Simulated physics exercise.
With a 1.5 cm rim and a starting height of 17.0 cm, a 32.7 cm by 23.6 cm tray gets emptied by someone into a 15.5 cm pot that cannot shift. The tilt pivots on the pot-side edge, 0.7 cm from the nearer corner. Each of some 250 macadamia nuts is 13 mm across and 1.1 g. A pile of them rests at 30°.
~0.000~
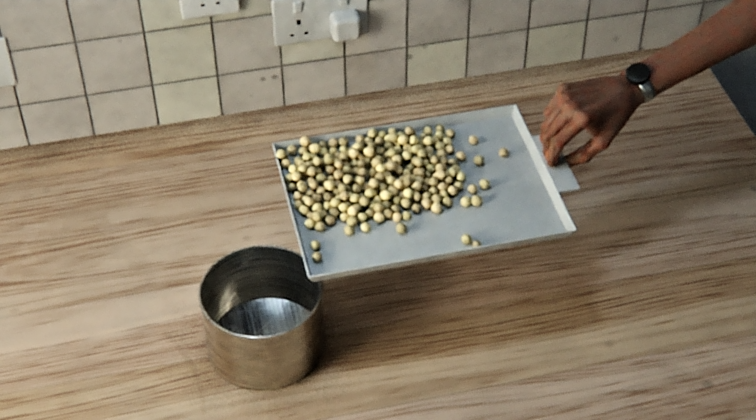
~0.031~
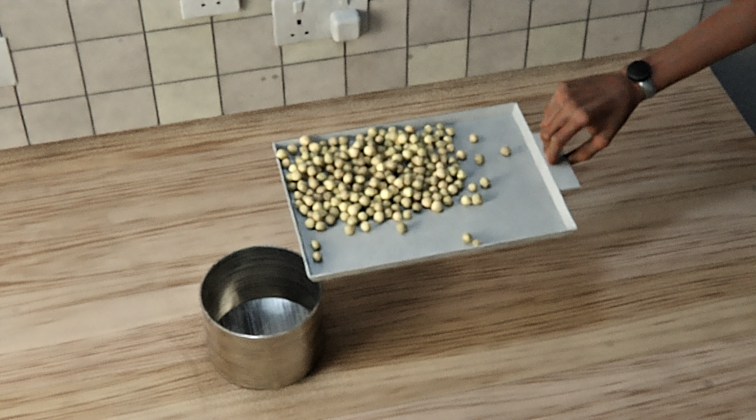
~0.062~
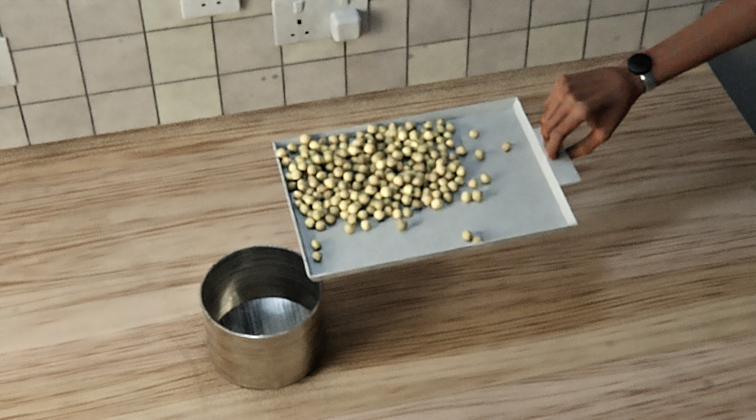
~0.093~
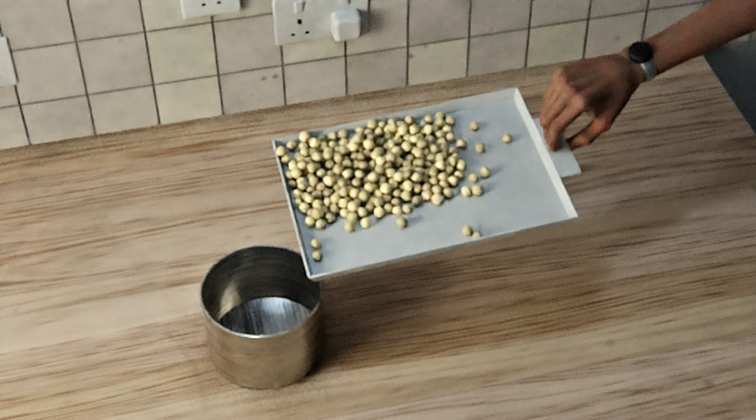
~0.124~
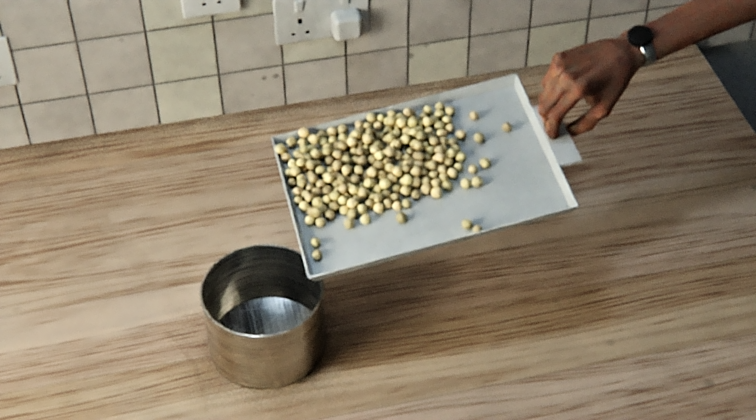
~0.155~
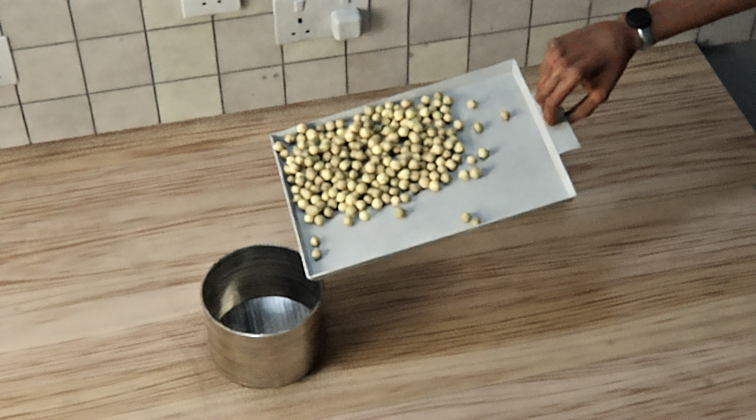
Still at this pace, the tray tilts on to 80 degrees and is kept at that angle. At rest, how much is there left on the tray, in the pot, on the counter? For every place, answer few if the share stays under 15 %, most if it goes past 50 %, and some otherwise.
Shares - tray: Few; pot: Most; counter: Some.
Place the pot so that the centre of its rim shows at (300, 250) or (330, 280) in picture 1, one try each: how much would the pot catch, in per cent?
That gives roughly 0 per cent and then 0 per cent.
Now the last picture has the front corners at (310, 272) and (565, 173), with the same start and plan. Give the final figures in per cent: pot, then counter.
Per cent by place - pot 45, counter 55.
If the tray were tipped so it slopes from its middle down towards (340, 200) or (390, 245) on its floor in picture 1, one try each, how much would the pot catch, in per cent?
That would be close to 40 per cent, then close to 5 per cent.
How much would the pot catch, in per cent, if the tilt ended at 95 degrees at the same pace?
It would land at about 55 percent.
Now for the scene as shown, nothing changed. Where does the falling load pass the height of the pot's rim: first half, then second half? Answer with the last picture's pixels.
Early half: About (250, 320); late half: (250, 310).
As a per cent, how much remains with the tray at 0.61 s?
85 %, give or take.
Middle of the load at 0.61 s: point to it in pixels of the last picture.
The load's centre is near (284, 205) at that time.
After 0.43 s, tilt 46 degrees; the tray holds 100 %, the pot 0 %.
After 0.61 s, tilt 69 degrees; the tray holds 85 %, the pot 0 %.
After 0.91 s, tilt 80 degrees; the tray holds 5 %, the pot 50 %.
At rest (1.9 s), tray 0 %, pot 55 %, counter 45 %.
